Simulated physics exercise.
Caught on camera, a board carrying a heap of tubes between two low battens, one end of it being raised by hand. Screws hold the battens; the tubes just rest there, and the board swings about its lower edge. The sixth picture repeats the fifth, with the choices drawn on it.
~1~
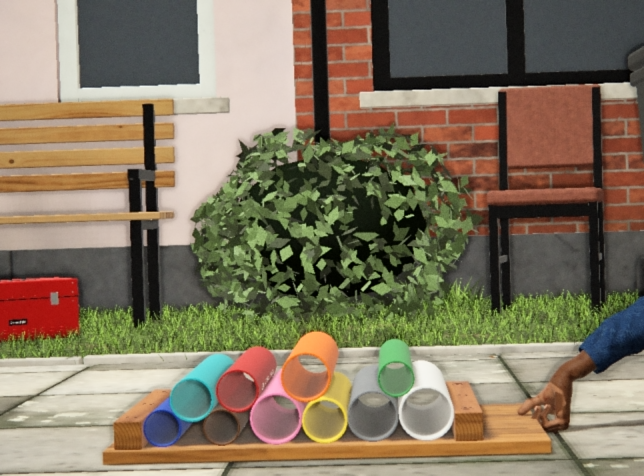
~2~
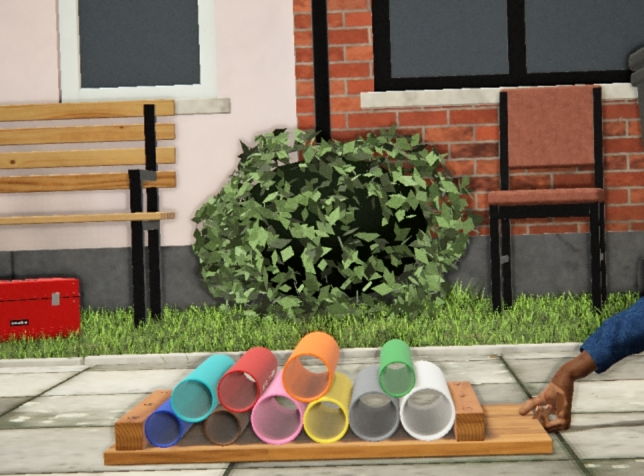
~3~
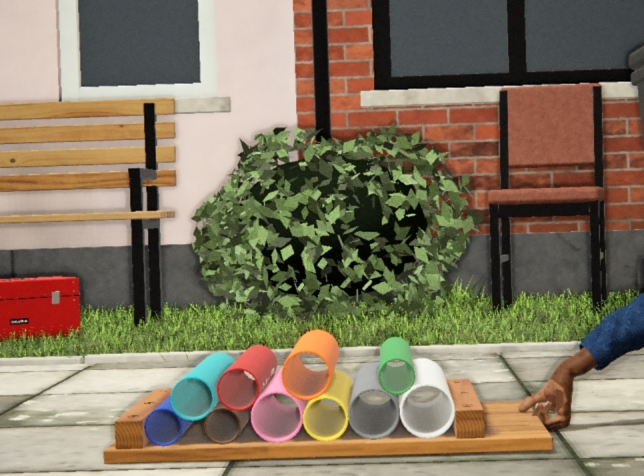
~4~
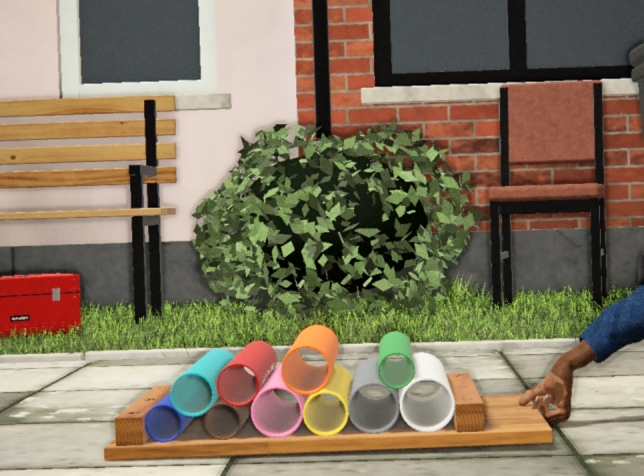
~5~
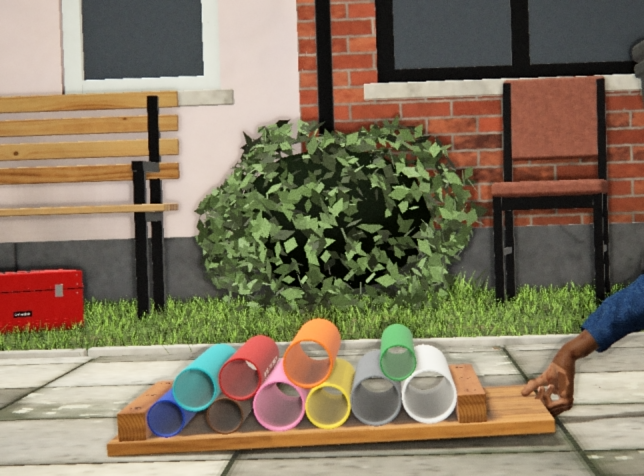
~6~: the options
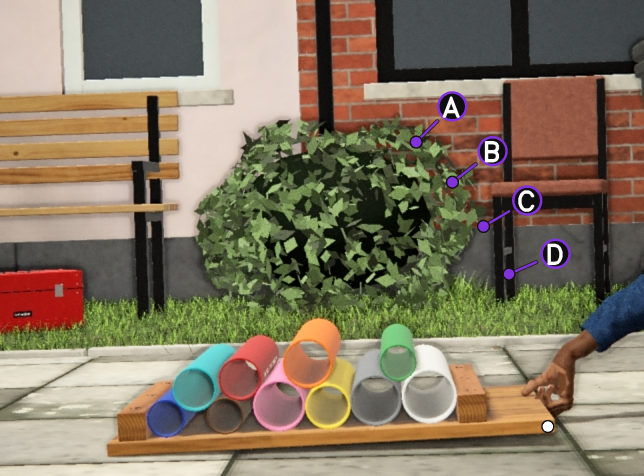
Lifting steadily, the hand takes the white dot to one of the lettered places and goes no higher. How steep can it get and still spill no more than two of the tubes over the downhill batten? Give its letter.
The last mark within the limit is C.
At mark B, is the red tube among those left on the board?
The red tube: No.
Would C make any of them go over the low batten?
At C: Yes.
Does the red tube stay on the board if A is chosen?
The red tube: No.
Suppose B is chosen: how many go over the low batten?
It comes to four.
On the marked copy, A at (416, 142); B at (452, 182); C at (483, 226); D at (509, 274); the white dot at (548, 427).
With C. Early on, board at 17°.
Further on, board at 29°.
At the end, board at 29°, two over the low batten (red, turquoise).
As for the rest, A four over the low batten (orange, green, red, turquoise); B four over the low batten (orange, green, red, turquoise); D two over the low batten (red, turquoise).
